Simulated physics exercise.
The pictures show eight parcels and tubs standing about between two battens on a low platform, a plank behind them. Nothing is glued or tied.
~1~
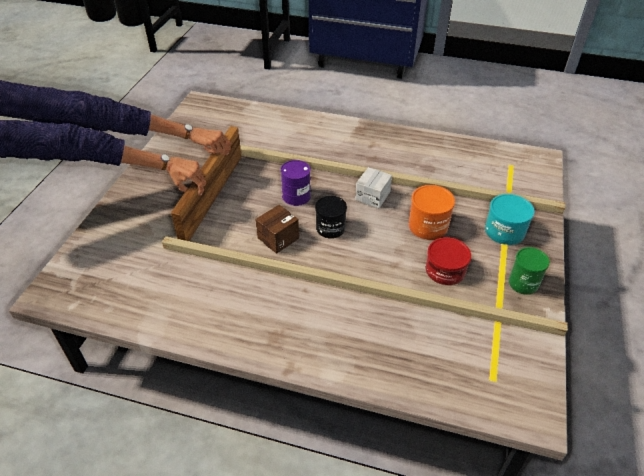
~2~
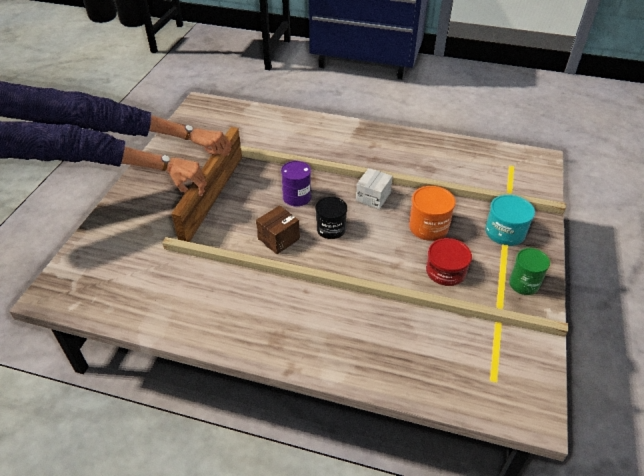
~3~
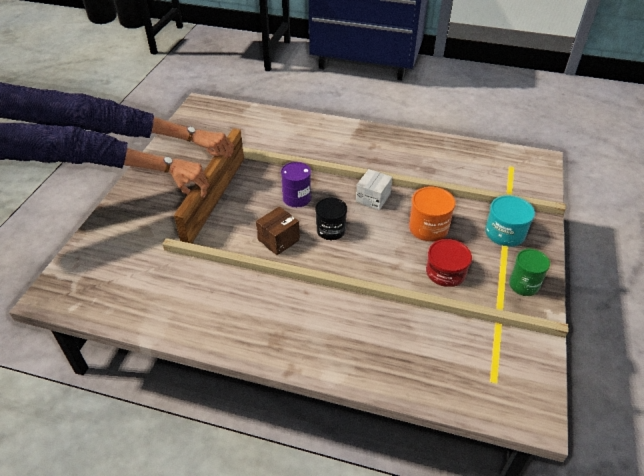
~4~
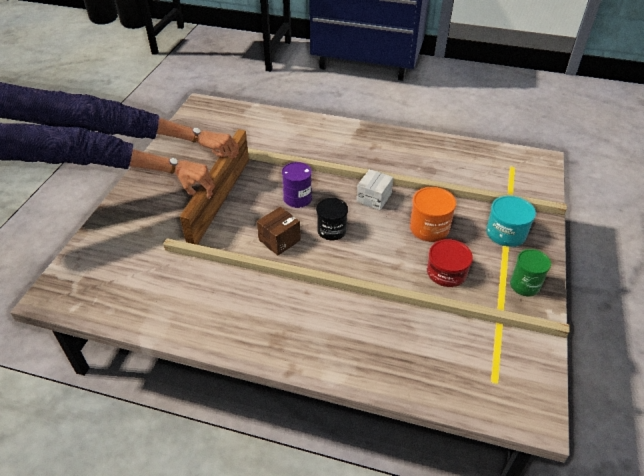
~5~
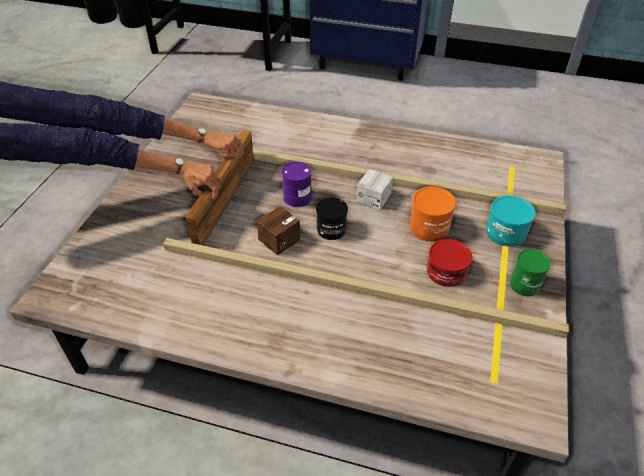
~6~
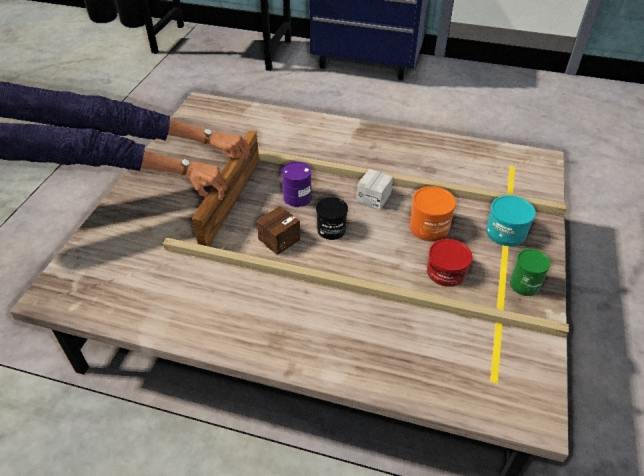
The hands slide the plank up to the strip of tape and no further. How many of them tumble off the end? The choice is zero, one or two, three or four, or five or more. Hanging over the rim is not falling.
Outcome: The number that fall off is one or two.
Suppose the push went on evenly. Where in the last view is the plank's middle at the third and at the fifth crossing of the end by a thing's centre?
First at (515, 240), next at (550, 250).
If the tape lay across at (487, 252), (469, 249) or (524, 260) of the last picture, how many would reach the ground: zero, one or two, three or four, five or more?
The falls would be just one or two; zero; either three or four.
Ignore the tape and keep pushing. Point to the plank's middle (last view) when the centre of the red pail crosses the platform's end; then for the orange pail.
About (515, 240), and (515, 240) for the other.
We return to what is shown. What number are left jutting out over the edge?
The number is 3.
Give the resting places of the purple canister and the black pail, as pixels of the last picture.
The purple canister stops around (526, 228); the black pail around (524, 253).
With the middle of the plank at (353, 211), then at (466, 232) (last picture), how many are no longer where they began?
4 and 8.
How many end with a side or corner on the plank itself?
In contact: 4.
A little later, none off yet; green pail at rest near (529, 273); turquoise pail at rest near (510, 221); red pail at rest near (449, 263).
Next, none off yet; green pail at rest near (529, 273); turquoise pail at rest near (510, 221); red pail moving near (452, 264).
When it is over, the number that fall off is one or two; down, green pail.
